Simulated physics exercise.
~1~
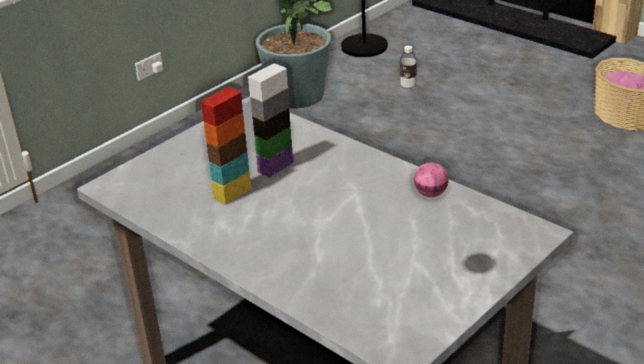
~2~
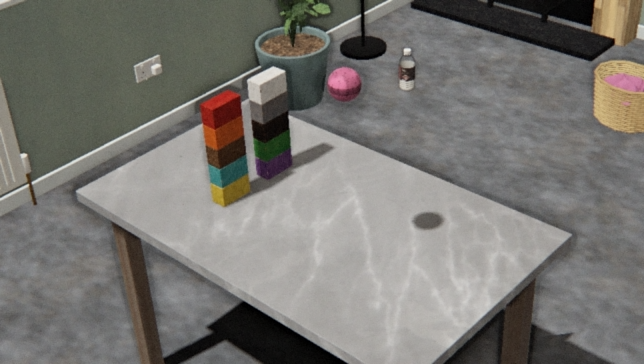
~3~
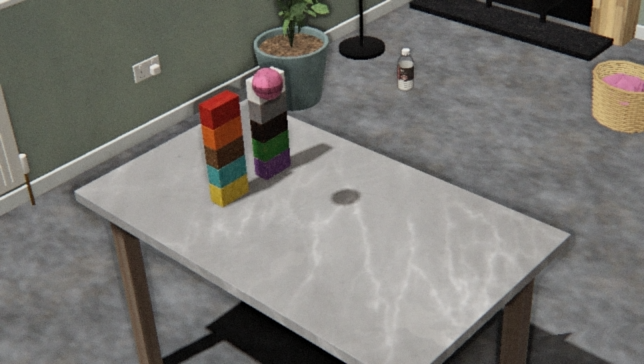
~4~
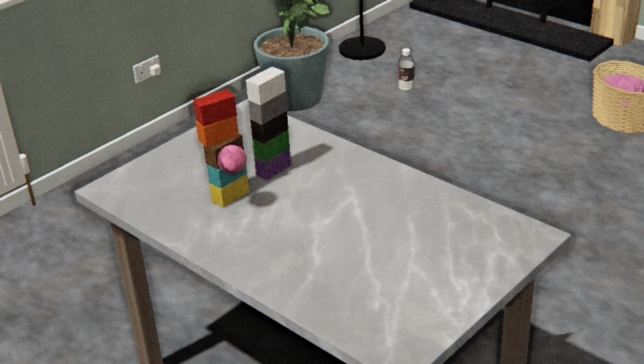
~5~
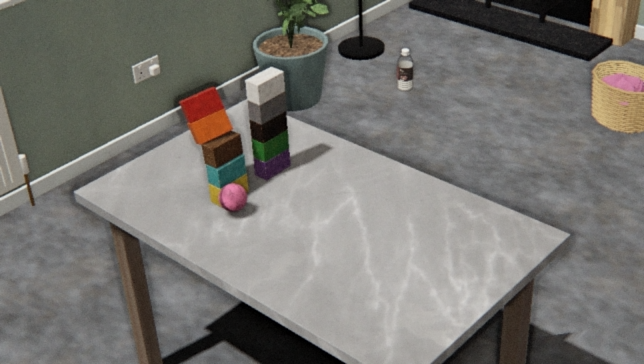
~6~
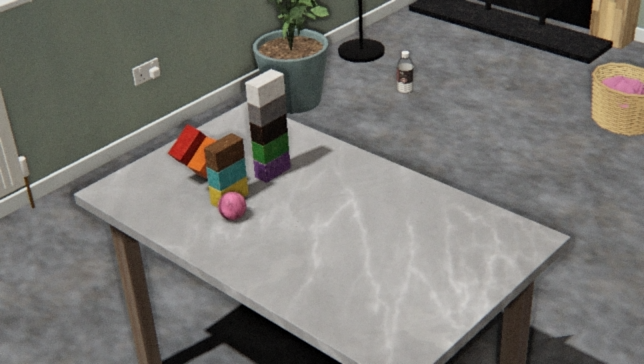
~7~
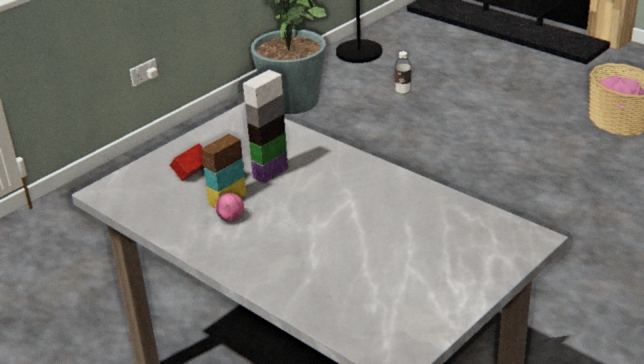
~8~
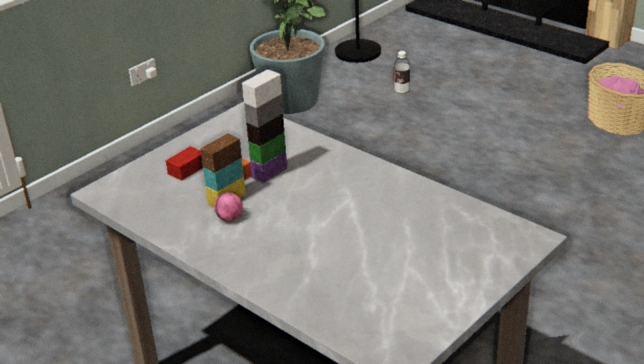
On a marble-topped table in a green-walled room, a pink ball flew in from the right and struck the left of two block stacks, knocking its red and orange blocks onto the tabletop, while the other stack stayed standing.
